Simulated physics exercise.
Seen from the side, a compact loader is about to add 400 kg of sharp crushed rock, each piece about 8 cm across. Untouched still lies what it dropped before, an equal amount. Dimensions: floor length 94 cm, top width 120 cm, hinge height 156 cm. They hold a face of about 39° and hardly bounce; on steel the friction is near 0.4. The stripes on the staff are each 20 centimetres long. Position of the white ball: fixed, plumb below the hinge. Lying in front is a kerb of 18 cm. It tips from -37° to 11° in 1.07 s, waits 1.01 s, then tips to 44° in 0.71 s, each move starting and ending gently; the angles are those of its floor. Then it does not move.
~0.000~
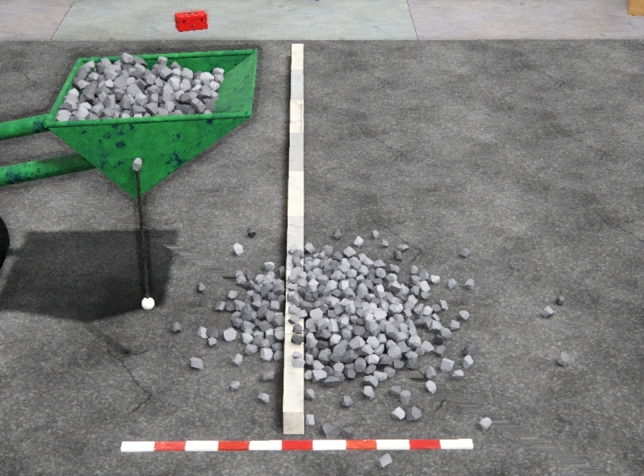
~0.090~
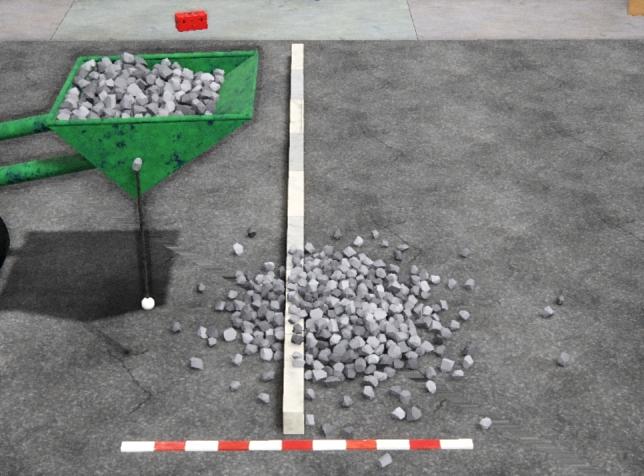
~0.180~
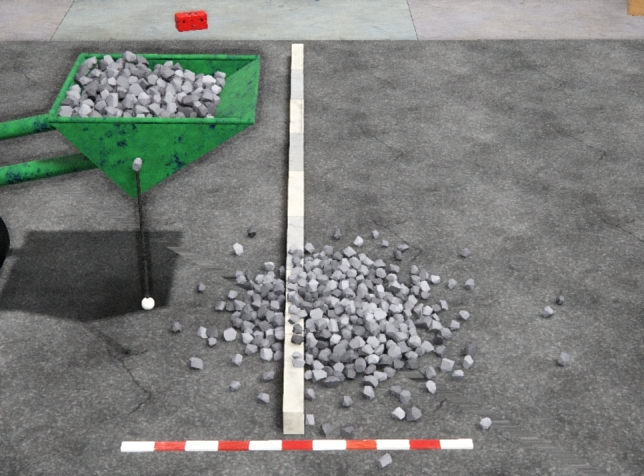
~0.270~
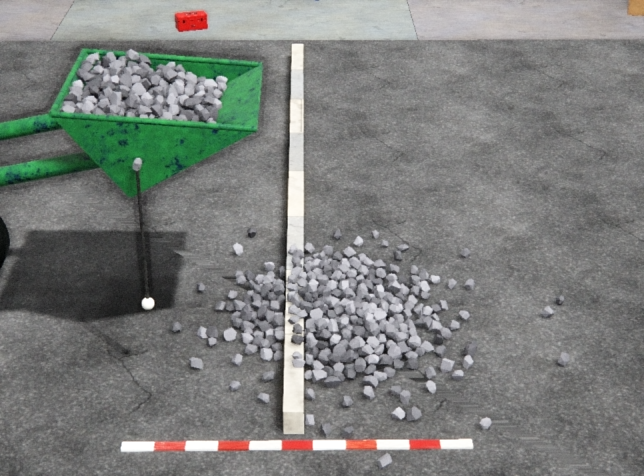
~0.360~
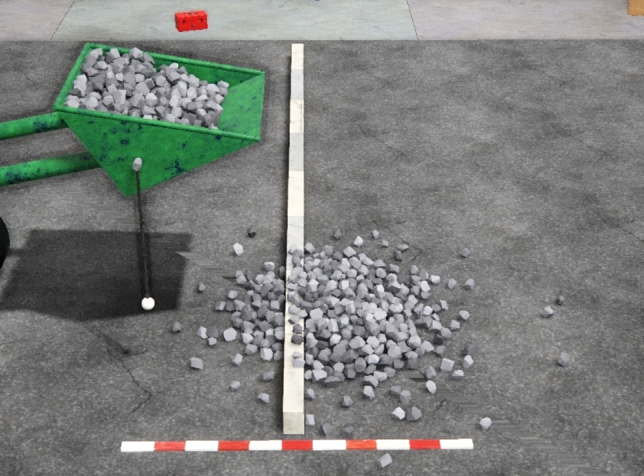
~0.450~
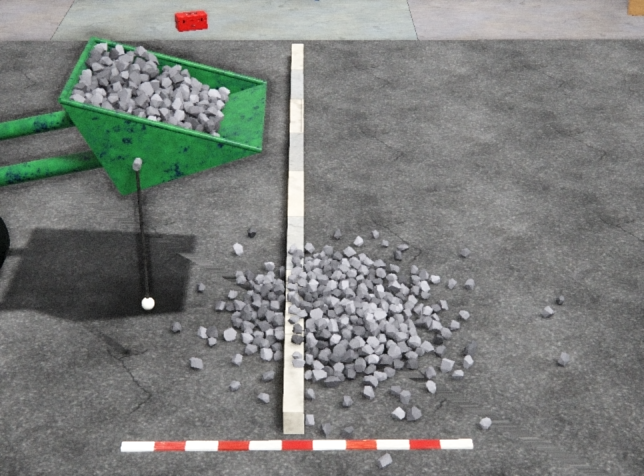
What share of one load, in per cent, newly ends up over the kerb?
21 %.
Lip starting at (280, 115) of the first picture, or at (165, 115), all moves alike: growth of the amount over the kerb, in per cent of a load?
55 %, then 0 %.
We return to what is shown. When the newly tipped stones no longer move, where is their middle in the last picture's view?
The middle lies near (268, 299) in the last picture.
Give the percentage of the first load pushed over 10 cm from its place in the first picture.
Around 0 in a hundred.
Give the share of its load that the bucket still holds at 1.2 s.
Reading: Near 100 % of the load.
After 0.8 s the floor is at 3°; in per cent of one load, 100 in the bucket, 21 on this side of the kerb, 79 over the kerb; the foremost stones are at (501, 313).
After 1.2 s the floor is at 11°; in per cent of one load, 100 in the bucket, 21 on this side of the kerb, 79 over the kerb; the foremost stones are at (501, 313).
After 3.2 s the floor is at 44°; in per cent of one load, 7 in the bucket, 109 on this side of the kerb, 85 over the kerb; the foremost stones are at (501, 313).
After 6.0 s the floor is at 44°; in per cent of one load, 0 in the bucket, 100 on this side of the kerb, 100 over the kerb; the foremost stones are at (507, 317). Net gain over the kerb, 21.
